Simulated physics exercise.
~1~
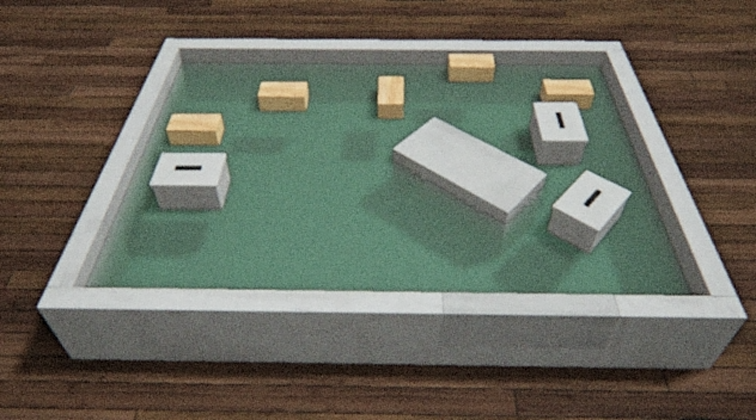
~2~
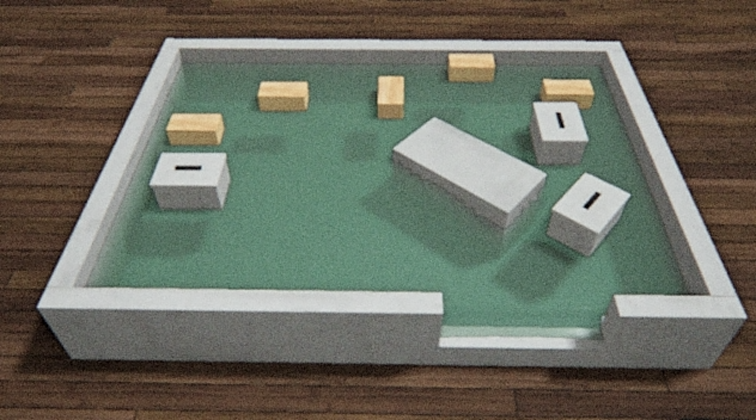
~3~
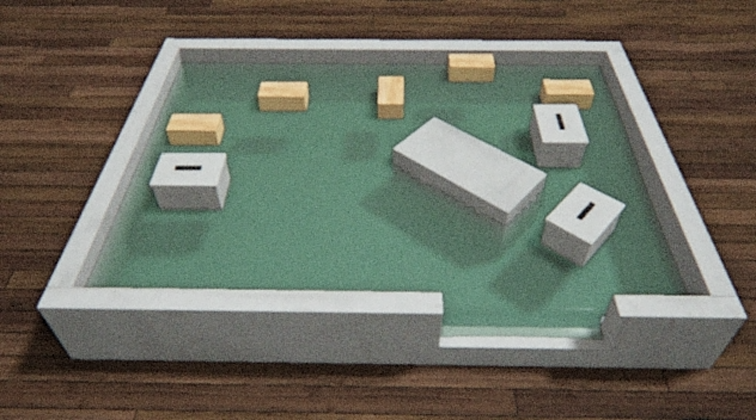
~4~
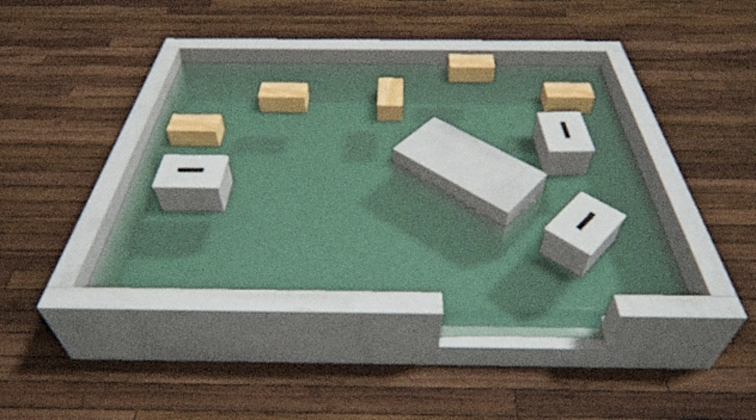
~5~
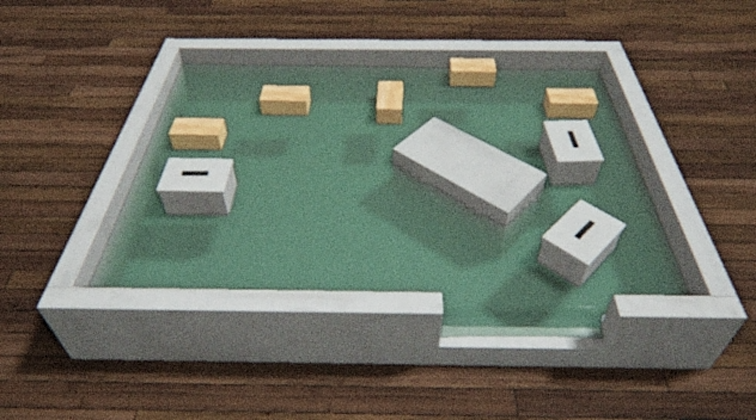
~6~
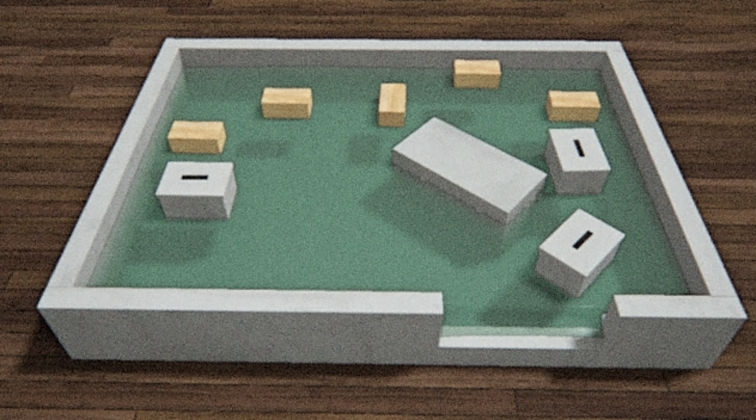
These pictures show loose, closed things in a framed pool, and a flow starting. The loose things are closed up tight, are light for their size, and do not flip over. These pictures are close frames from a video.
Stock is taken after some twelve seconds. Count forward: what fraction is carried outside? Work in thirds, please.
Watching it, I'd put the amount that escapes beneath one third.
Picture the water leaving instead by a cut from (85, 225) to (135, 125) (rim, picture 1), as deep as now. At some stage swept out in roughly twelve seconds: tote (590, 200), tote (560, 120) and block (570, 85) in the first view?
The three read no escape, no escape and no escape, in that order.
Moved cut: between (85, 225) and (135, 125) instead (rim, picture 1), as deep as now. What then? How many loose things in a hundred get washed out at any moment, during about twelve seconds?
Estimate: Near 40 %.
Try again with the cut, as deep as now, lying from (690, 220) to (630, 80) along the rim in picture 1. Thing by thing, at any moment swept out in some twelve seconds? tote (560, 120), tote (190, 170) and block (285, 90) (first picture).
Okay, so: Makes it outside for the first, never exits for the second, never exits for the third.
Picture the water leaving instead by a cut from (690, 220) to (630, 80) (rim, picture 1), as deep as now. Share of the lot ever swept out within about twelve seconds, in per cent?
Roughly 50 in a hundred.
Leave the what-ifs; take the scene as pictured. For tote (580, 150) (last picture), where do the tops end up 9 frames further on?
(585, 208).
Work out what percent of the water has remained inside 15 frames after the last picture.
About 76 percent.
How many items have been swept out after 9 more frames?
I reckon 1.
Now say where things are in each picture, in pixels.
The first picture shows a tote at (592, 199) floats; a tote at (560, 121), afloat; 0 of 8 have shifted.
The second picture shows a tote at (592, 202) floats; a tote at (560, 121), afloat; 0 of 8 have shifted.
The third picture shows a tote at (586, 212), afloat, close to its start; a tote at (560, 123) floats; 1 of 8 have shifted.
The fourth picture shows a tote at (586, 222), afloat, close to its start; a tote at (565, 131) floats, close to its start; 2 of 8 have shifted.
The fifth picture shows a tote at (584, 231) floats, close to its start; a tote at (573, 140) floats, close to its start; 3 of 8 have shifted.
The sixth picture shows a tote at (582, 241), afloat, close to its start; a tote at (579, 149) floats, close to its start; 5 of 8 have shifted.
A moment on, 0 of 8 are out; 8 afloat.
Next, 1 of 8 are out; 7 afloat.
Later, 1 of 8 are out; 7 afloat.
In the end, 2 of 8 are out; 6 afloat.
